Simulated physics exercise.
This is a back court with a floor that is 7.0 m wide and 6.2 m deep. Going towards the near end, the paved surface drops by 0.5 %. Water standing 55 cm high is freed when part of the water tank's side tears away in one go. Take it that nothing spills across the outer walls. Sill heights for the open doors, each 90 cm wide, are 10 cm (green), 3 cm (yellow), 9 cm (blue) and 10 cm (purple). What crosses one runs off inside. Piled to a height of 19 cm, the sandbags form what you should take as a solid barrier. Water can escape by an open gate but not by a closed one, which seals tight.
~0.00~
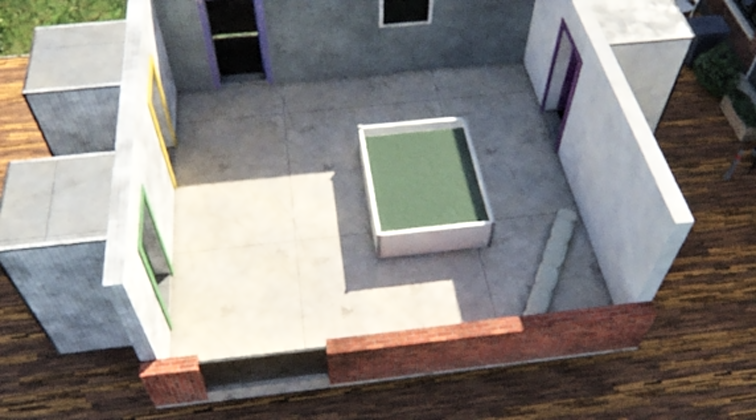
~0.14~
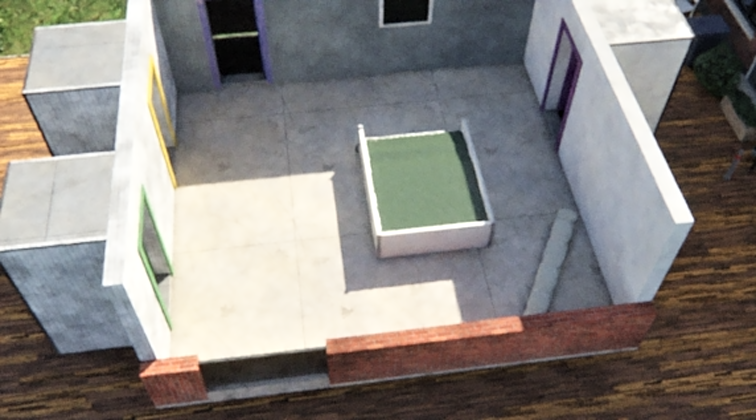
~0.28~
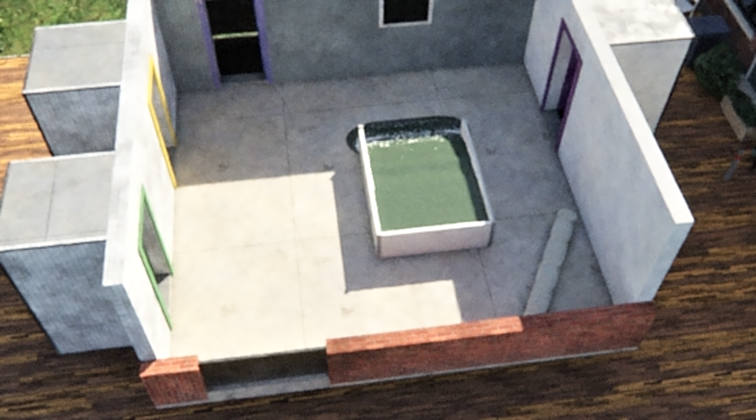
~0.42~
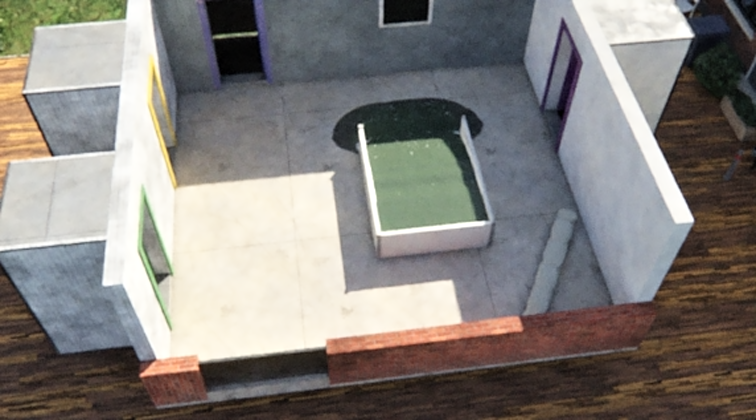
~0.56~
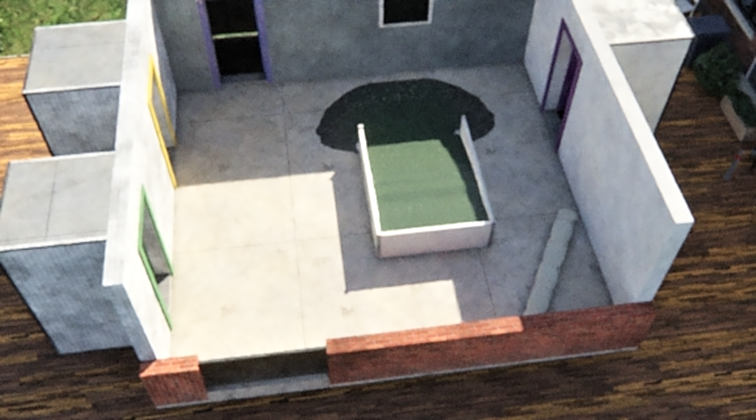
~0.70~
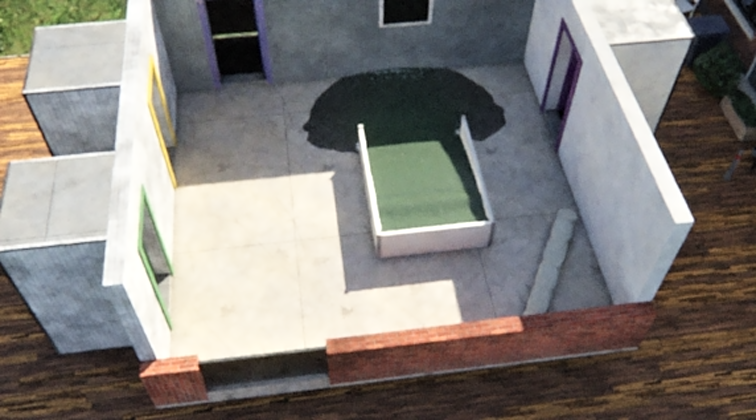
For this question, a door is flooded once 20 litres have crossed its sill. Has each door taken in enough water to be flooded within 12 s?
The green door has not; the yellow door has; the blue door has not; the purple door has not.
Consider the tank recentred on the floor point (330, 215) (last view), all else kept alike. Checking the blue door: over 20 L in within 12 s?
Blue: Too much.
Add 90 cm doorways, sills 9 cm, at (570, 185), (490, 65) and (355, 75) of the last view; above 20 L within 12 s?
In turn: Short of it, beyond it, beyond it.
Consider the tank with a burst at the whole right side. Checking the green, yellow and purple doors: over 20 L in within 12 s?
Then green would come out on the low side, yellow on the high side and purple on the high side.
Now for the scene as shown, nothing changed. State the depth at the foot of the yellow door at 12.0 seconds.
Depth: Approx. 4.5 cm.
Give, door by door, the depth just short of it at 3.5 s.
Depths: Green door 0 cm, yellow door 10 cm, blue door 8 cm, purple door 10 cm.
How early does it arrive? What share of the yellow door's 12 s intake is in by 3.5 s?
Fraction in by then: Around 0 per cent.
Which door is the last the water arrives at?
That's the green door.
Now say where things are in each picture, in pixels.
Still water, 55 cm deep, in the water tank at (423, 176), in the first frame.
Water pours out on the water tank's far side and has run 0.9 m, to a hidden place; typically 4 cm deep outside, 55 cm at the water tank's back, in the second frame.
Water pours out on the water tank's far side and has run 1.1 m, to a hidden place; typically 9 cm deep outside, 55 cm at the water tank's back, in the third frame.
The front is at (469, 114), 1.4 m from the gap on the water tank's far side; 2.4 m2 of floor is under water; 55 cm left at the back of the water tank, in the fourth frame.
The front is at (439, 83), 1.8 m from the gap on the water tank's far side; 4.0 m2 of floor is under water; 55 cm left at the back of the water tank, in the fifth frame.
Water pours out on the water tank's far side and has run 2.2 m, to (438, 69); typically 6 cm deep outside, 54 cm at the water tank's back, in the sixth frame.
After 1.4 s water covers 20 % of the floor and is deepest (34 cm) near (398, 80); green door not reached, yellow door not reached, blue door not reached, purple door not reached.
After 2.2 s water covers 25 % of the floor and is deepest (37 cm) near (520, 63); green door not reached, yellow door not reached, blue door 9 cm at the sill, 0 L in, purple door not reached.
After 3.5 s water covers 45 % of the floor and is deepest (28 cm) near (520, 63); green door not reached, yellow door 10 cm at the sill, 2 L in, blue door 8 cm at the sill, 0 L in, purple door 10 cm at the sill, 0 L in.
After 7.0 s water covers 85 % of the floor and is deepest (14 cm) near (316, 364); green door 4 cm at the sill, 0 L in, yellow door 7 cm at the sill, 66 L in, blue door 7 cm at the sill, 1 L in, purple door 7 cm at the sill, 3 L in.
After 12.0 s water covers 95 % of the floor and is deepest (10 cm) near (174, 235); green door 8 cm at the sill, 2 L in, yellow door 4 cm at the sill, 87 L in, blue door 4 cm at the sill, 2 L in, purple door 5 cm at the sill, 3 L in.
